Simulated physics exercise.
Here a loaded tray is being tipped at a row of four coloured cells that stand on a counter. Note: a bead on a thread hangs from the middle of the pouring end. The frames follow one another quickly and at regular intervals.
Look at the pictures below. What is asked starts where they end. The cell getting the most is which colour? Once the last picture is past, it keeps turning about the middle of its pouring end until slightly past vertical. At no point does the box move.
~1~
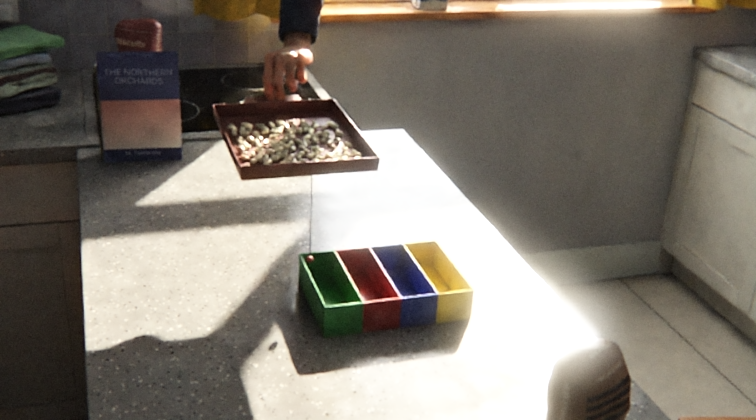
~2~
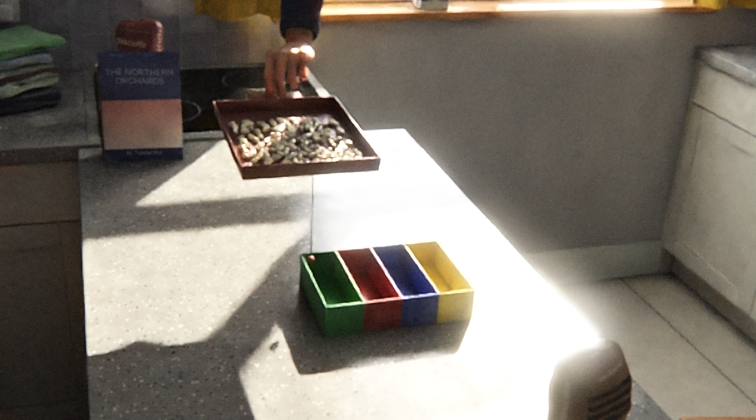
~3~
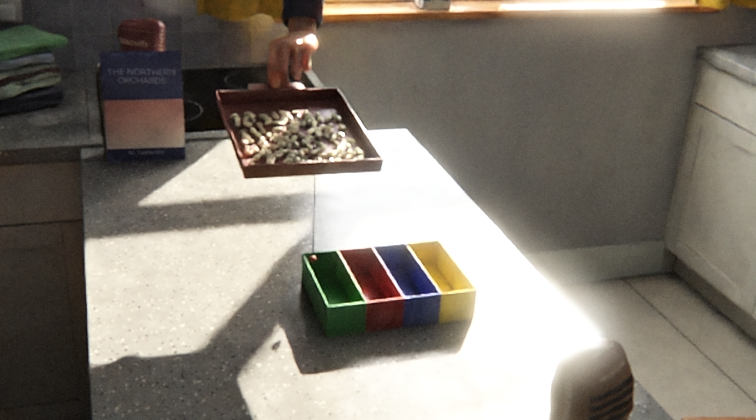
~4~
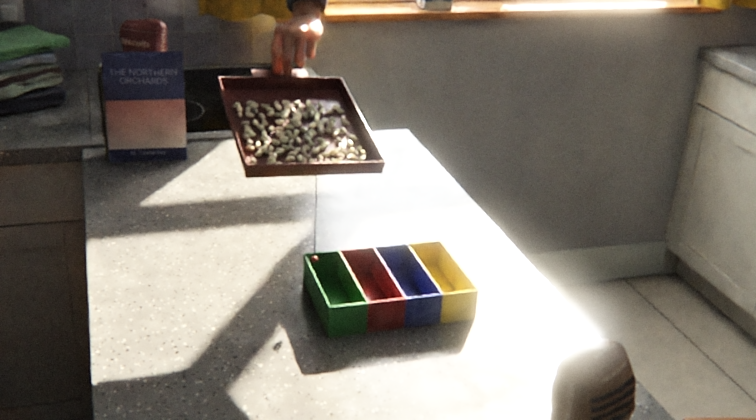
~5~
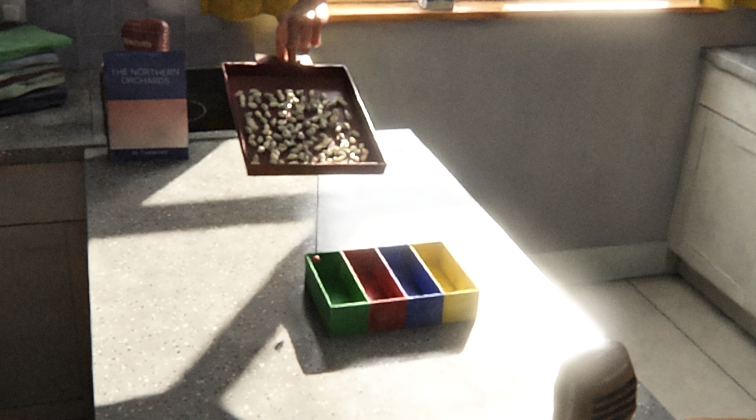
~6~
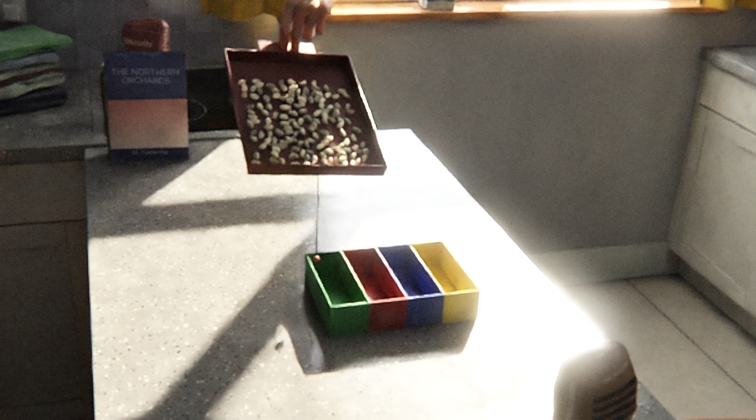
It is red.
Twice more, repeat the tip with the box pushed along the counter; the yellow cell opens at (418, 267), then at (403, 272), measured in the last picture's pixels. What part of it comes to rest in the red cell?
Close to 30 in a hundred first, close to 20 in a hundred second.
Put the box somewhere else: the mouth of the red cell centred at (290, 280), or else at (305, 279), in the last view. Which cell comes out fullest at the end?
So the first one goes to the yellow cell and the second to that yellow cell.
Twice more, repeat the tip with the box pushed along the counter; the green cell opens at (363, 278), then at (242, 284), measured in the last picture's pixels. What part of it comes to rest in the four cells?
The first yields 60 per cent and the second 70 per cent.
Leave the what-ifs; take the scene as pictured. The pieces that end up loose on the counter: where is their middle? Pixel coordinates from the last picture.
The centre sits near (303, 339).
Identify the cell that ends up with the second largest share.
After the leader, it is the green one.
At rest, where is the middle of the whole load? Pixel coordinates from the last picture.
The centre comes to rest near (364, 311).
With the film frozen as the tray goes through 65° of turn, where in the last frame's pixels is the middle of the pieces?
The middle of the pieces shows up near (334, 149).
Soon after the last picture, tray tipped steeply; all on the tray.
A little later, tray tipped past a quarter turn; most on the tray; a small part in the red cell; a stray few in the blue cell; a stray few in the green cell; a small part falling or outside the box.
Later still, tray tipped past a quarter turn; about half in the red cell; about a quarter in the green cell; a small part in the blue cell; about a quarter falling or outside the box.
At rest, tray tipped past a quarter turn; about half in the red cell; about a quarter in the green cell; a small part in the blue cell; none in the yellow cell; about a quarter outside the box.
